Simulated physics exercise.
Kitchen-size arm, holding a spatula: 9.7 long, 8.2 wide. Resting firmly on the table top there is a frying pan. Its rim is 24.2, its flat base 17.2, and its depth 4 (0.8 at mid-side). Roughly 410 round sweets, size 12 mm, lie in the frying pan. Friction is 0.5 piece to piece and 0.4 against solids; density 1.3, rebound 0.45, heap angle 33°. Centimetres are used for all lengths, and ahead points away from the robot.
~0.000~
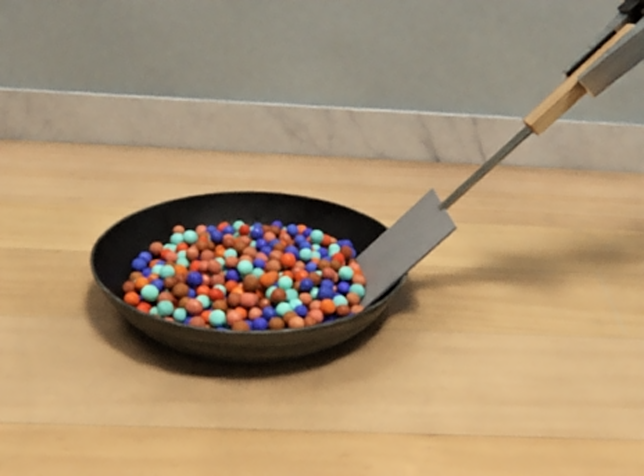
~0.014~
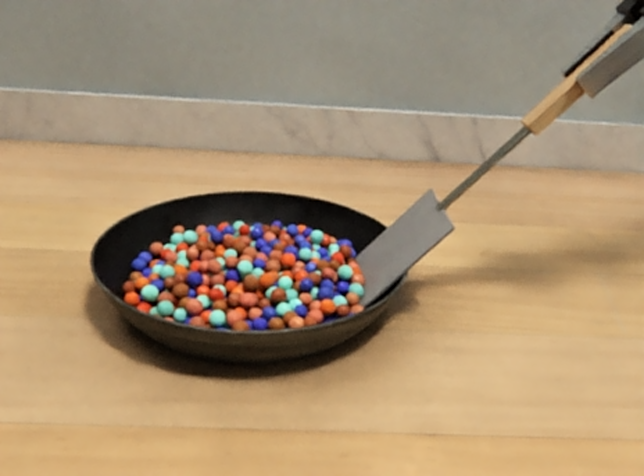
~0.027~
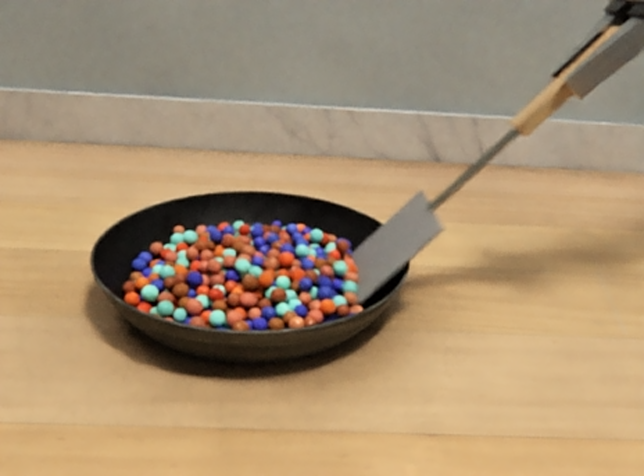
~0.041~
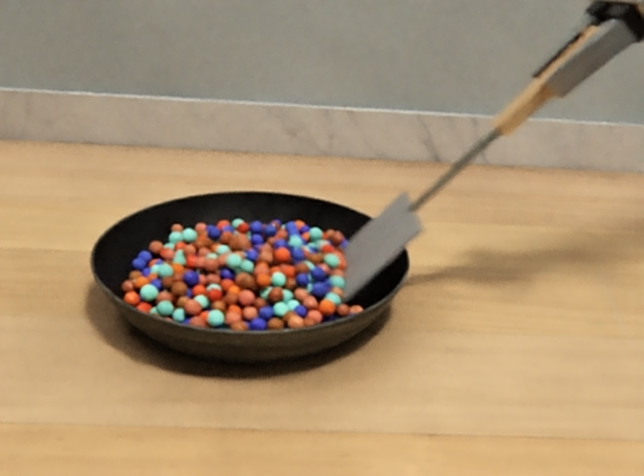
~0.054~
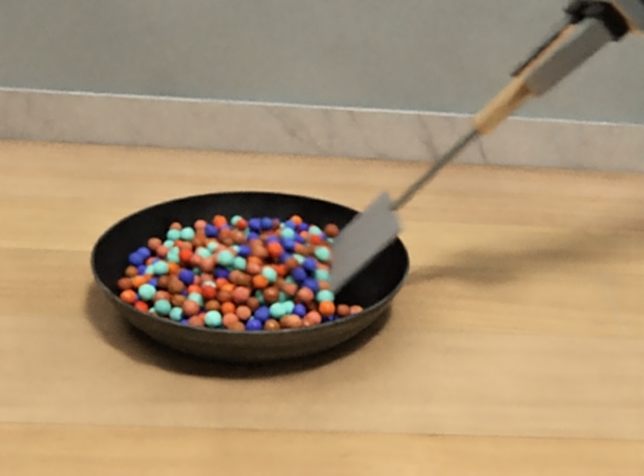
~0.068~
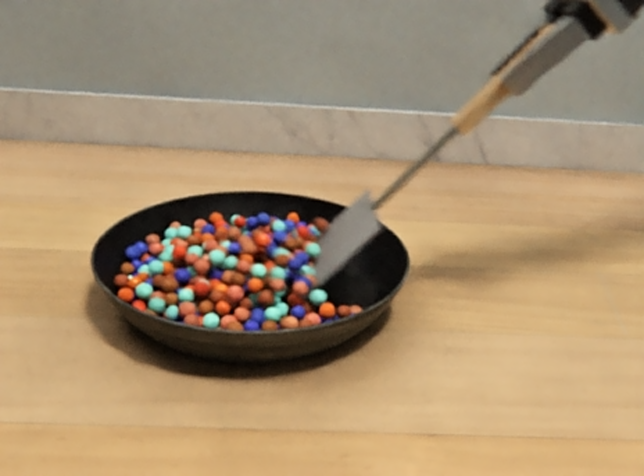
Robot arm sliding a grey spatula leftward through colourful round sweets in a black frying pan, pushing them from the right side.
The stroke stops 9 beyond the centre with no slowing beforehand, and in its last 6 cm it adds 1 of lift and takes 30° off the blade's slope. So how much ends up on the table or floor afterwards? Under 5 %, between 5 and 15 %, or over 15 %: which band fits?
The band that fits is over 15 %.
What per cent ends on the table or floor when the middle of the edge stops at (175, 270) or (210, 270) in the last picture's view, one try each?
10 % and 0 %.
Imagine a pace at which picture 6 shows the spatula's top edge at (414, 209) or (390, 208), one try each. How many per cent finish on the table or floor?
About 5 and 20 percent.
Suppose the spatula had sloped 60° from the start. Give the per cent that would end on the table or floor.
Near 25 %.
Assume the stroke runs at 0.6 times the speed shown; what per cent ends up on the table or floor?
Around 10 percent would finish on the table or floor.
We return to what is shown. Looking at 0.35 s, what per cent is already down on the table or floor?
My estimate is roughly 20 %.
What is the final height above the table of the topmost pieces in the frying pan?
Roughly 5.5 cm.
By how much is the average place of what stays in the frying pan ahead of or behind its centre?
Some 3.5 cm ahead of the centre.
After 0.10 s, sloping 50°, highest piece 7 above the table; 414 in the frying pan.
After 0.14 s, sloping 41°, highest piece 7 above the table; 414 in the frying pan.
After 0.35 s, sloping 20°, highest piece 6 above the table; 317 in the frying pan, 81 on the table or floor, 16 on the blade or in flight.
After 1.40 s, sloping 20°, highest piece 5 above the table; 317 in the frying pan, 97 on the table or floor.
At rest, 317 in the frying pan, 97 on the table or floor. That is 23 % on the table or floor.
